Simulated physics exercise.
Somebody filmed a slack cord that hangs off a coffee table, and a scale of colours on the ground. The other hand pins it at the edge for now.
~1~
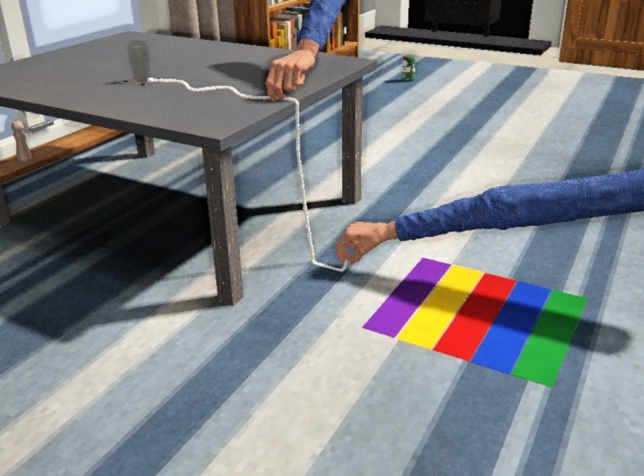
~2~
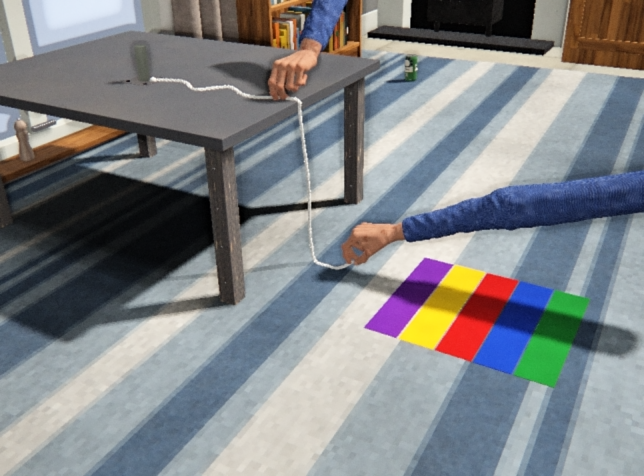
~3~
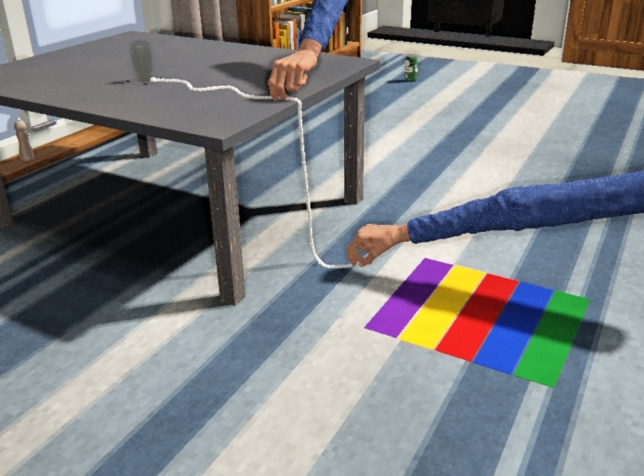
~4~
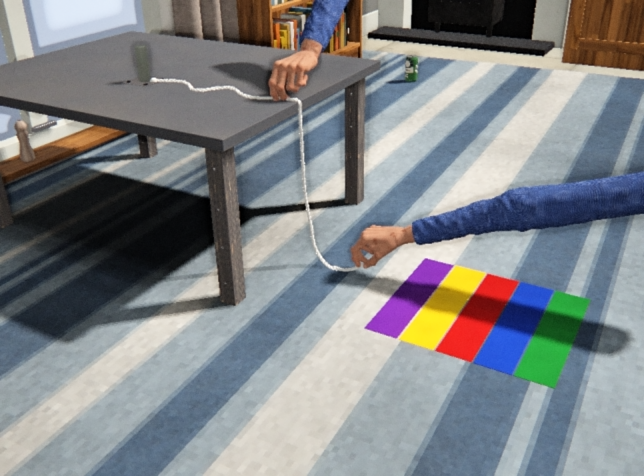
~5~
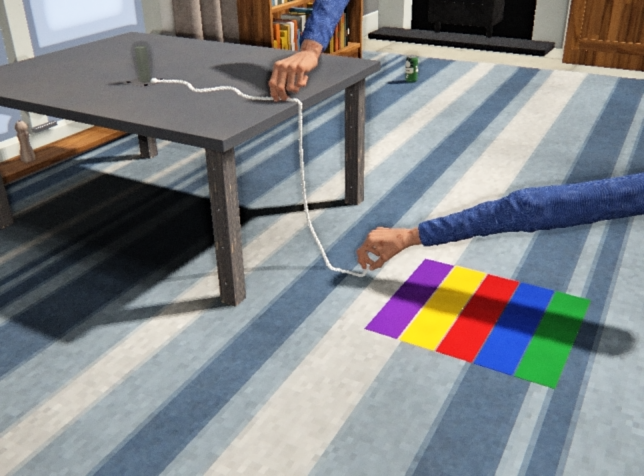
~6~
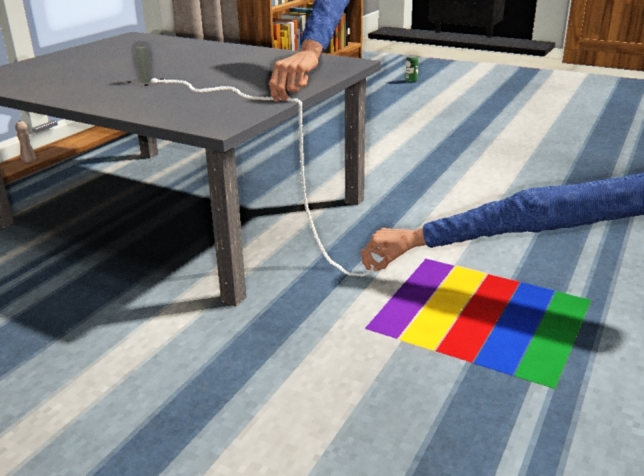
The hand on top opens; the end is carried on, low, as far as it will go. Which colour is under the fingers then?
The end stops over the red strip.
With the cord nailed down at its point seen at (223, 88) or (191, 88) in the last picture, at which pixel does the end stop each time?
The places are (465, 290) and (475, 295).
Soon after, end near (425, 282); over purple.
Then, end near (464, 292); over yellow.
At full stretch, end near (487, 298); over red. It gets as far as the red strip.
